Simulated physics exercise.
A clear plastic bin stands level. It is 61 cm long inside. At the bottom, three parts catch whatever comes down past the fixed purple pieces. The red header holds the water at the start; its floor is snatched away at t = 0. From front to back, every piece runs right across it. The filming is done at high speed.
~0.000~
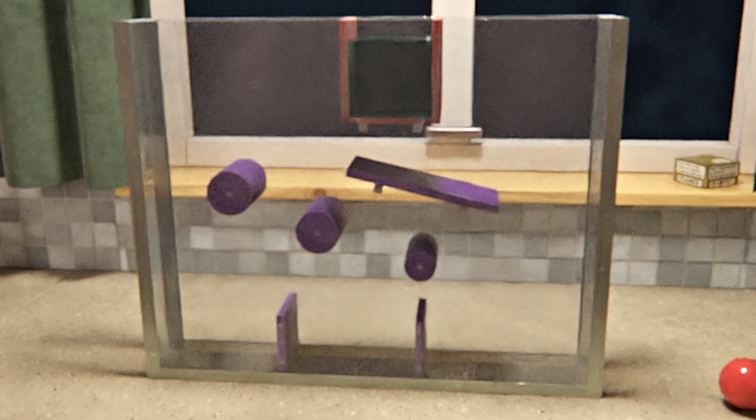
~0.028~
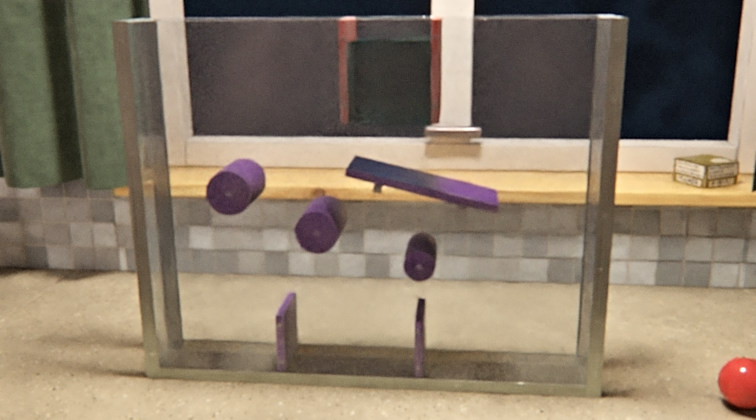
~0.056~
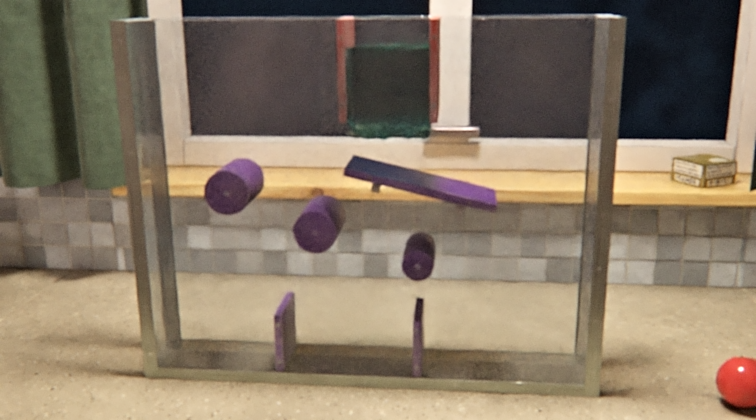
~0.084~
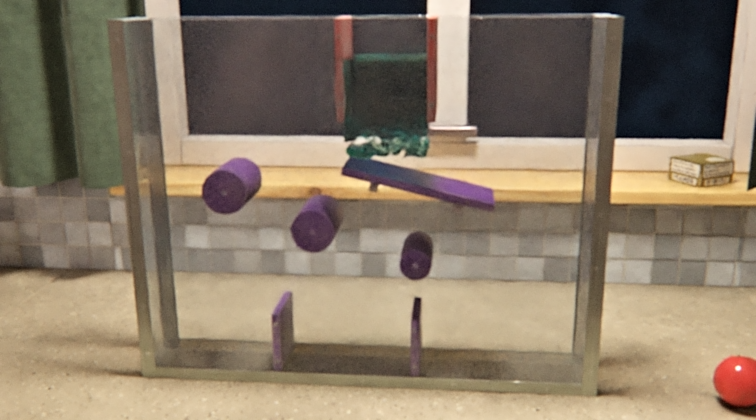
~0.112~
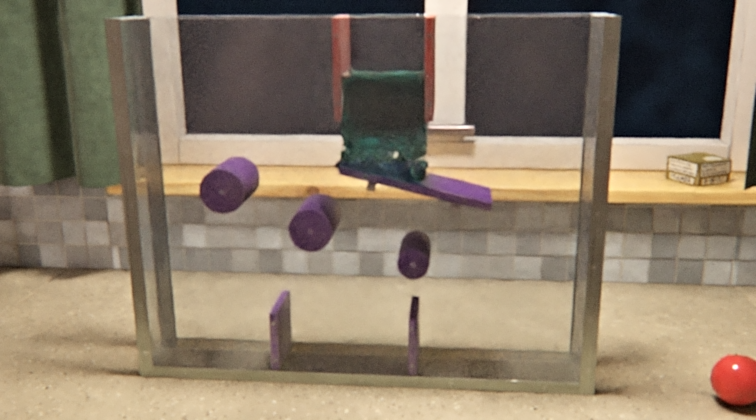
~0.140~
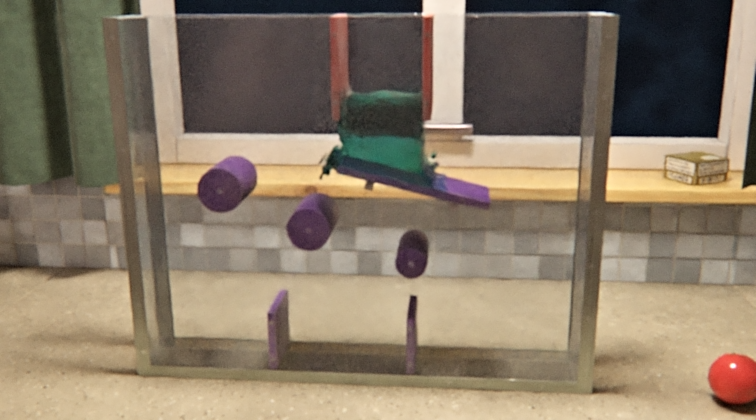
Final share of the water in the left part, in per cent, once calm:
30 per cent.
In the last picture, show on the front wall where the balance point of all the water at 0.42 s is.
Centre of mass, last view: Approx. (410, 284).
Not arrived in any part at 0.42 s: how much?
Estimate: Near 50 per cent.
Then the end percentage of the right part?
Share at rest: Close to 68 %.
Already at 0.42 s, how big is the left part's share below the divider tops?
Roughly 24 in a hundred.
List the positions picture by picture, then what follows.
The first picture shows bottom of the water (361, 117); top (420, 43); the piece under the header is centred near (422, 191); divider tops at (280, 317) and (419, 324).
The second picture shows bottom of the water (360, 124); top (364, 44).
The third picture shows bottom of the water (359, 138); top (429, 50).
The fourth picture shows bottom of the water (357, 157); top (353, 62); below the header it spans (345, 134) to (426, 132).
The fifth picture shows bottom of the water (401, 180); top (407, 80); below the header it spans (343, 158) to (424, 139).
The sixth picture shows bottom of the water (431, 187); top (421, 103); below the header it spans (324, 172) to (437, 189).
Then, 0.26 s in, hardly anything has reached the bottom yet.
Then, 0.42 s in, 50 per cent is down, the largest part in the right part.
Then, 0.82 s in, 95 per cent is down, the largest part in the right part.
Finally, the split from left to right is 30, 3 and 67 per cent.
